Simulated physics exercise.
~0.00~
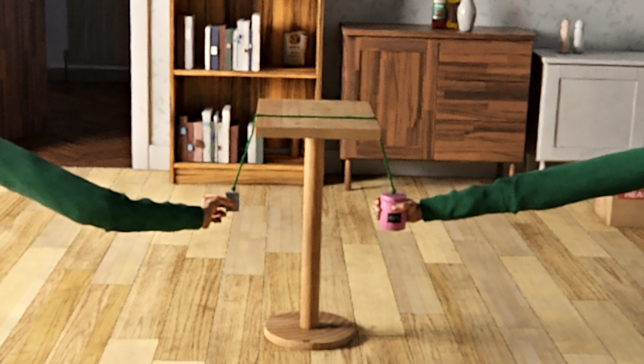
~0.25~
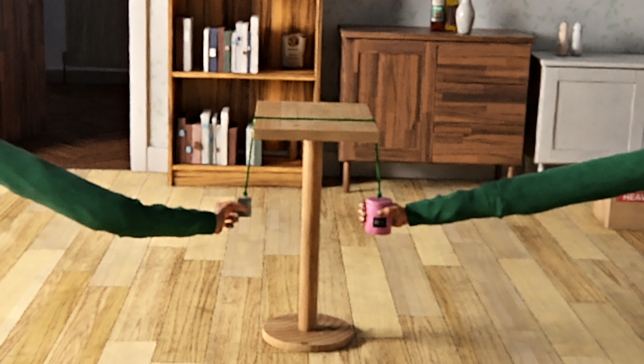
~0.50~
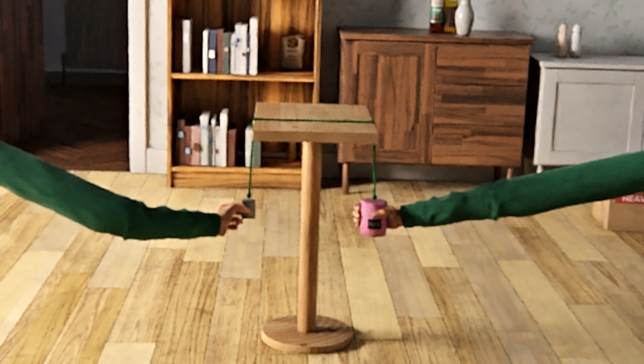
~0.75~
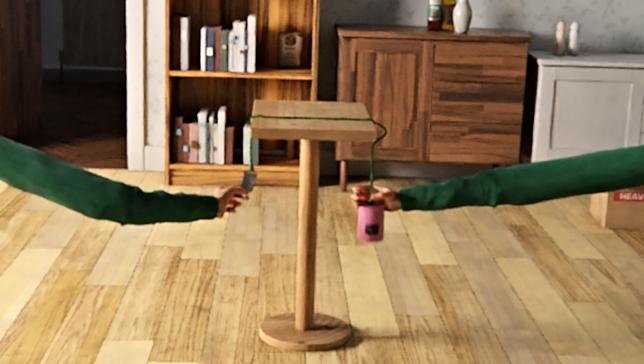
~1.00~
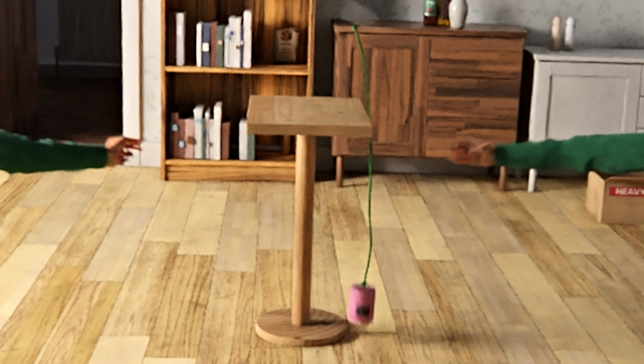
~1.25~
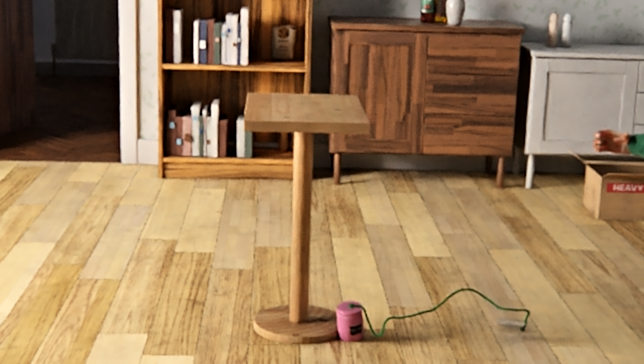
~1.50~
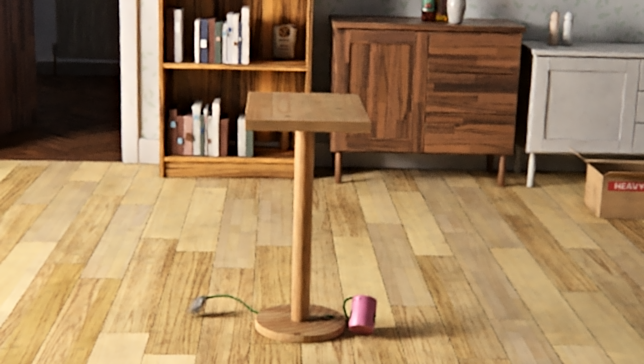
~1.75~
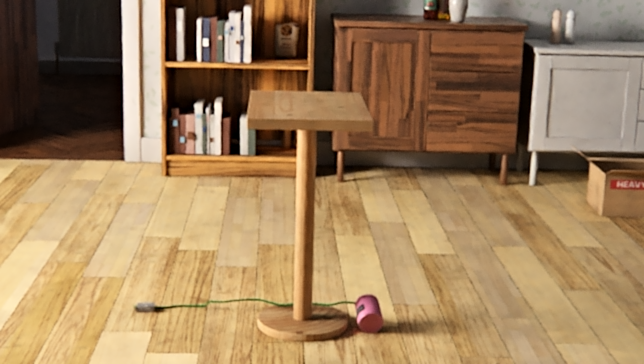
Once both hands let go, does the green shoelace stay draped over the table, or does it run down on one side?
It runs down on the right side, where the pink jar drops to the floor and the small matchbox is pulled over after it.
Pink jar dropping to the floor as two hands let go, pulling the green shoelace and small matchbox off a wooden table.
